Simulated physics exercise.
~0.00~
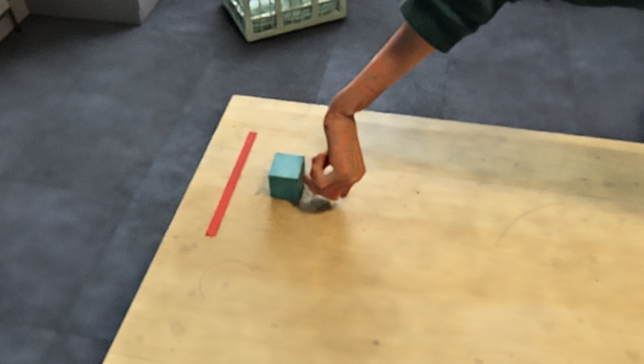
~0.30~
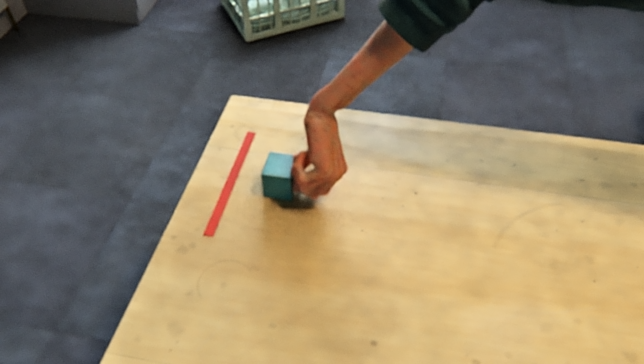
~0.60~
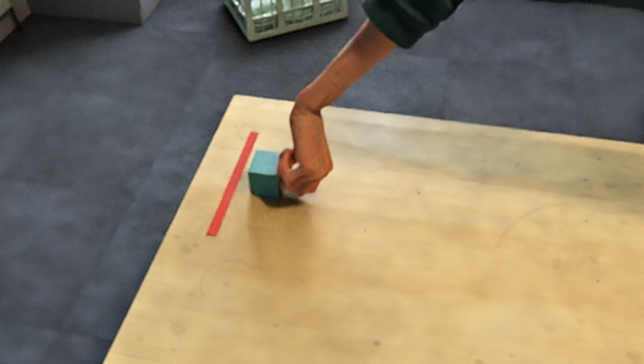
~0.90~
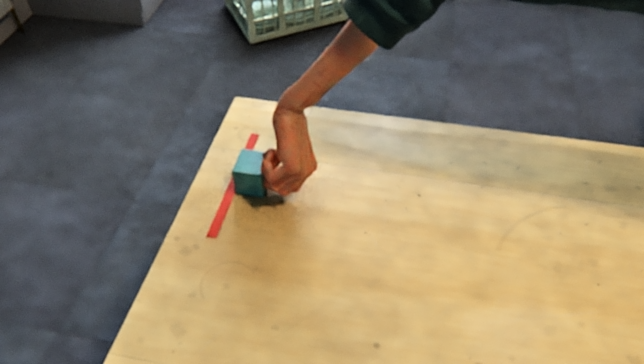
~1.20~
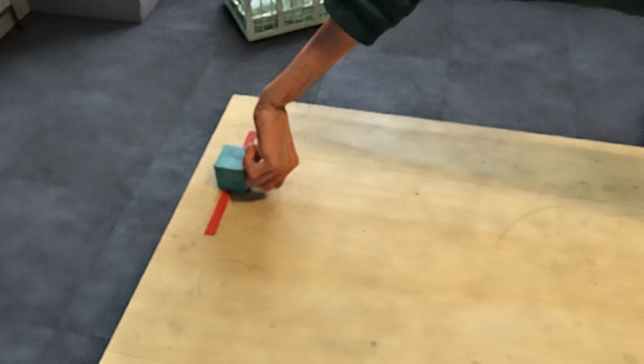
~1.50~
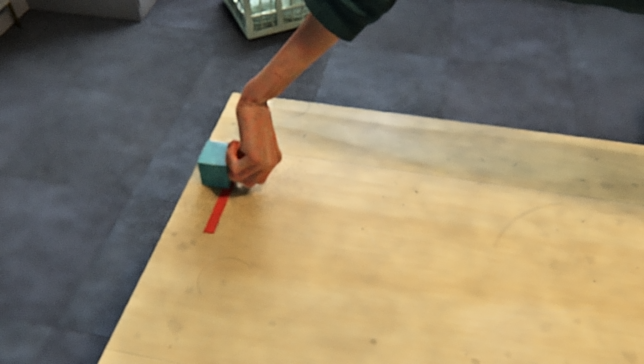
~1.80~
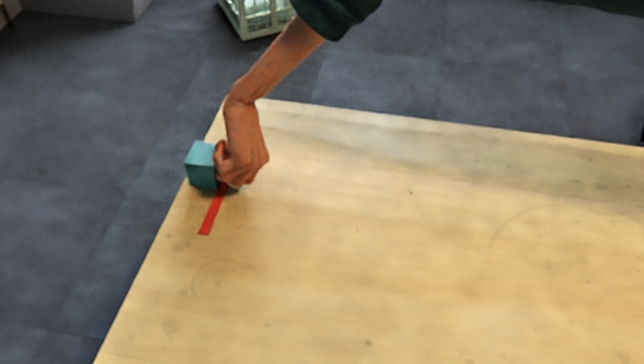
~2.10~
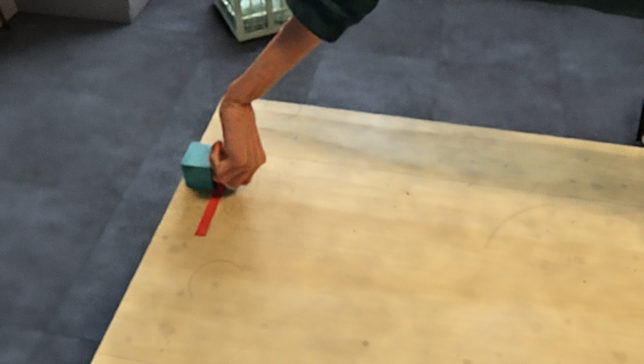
In the video, a hand slowly pushes a turquoise block left across a wooden table, moving it over a strip of red tape toward the table's edge. The hand stops near the tape, and the block remains on top at the edge, with the fingers still beside it.
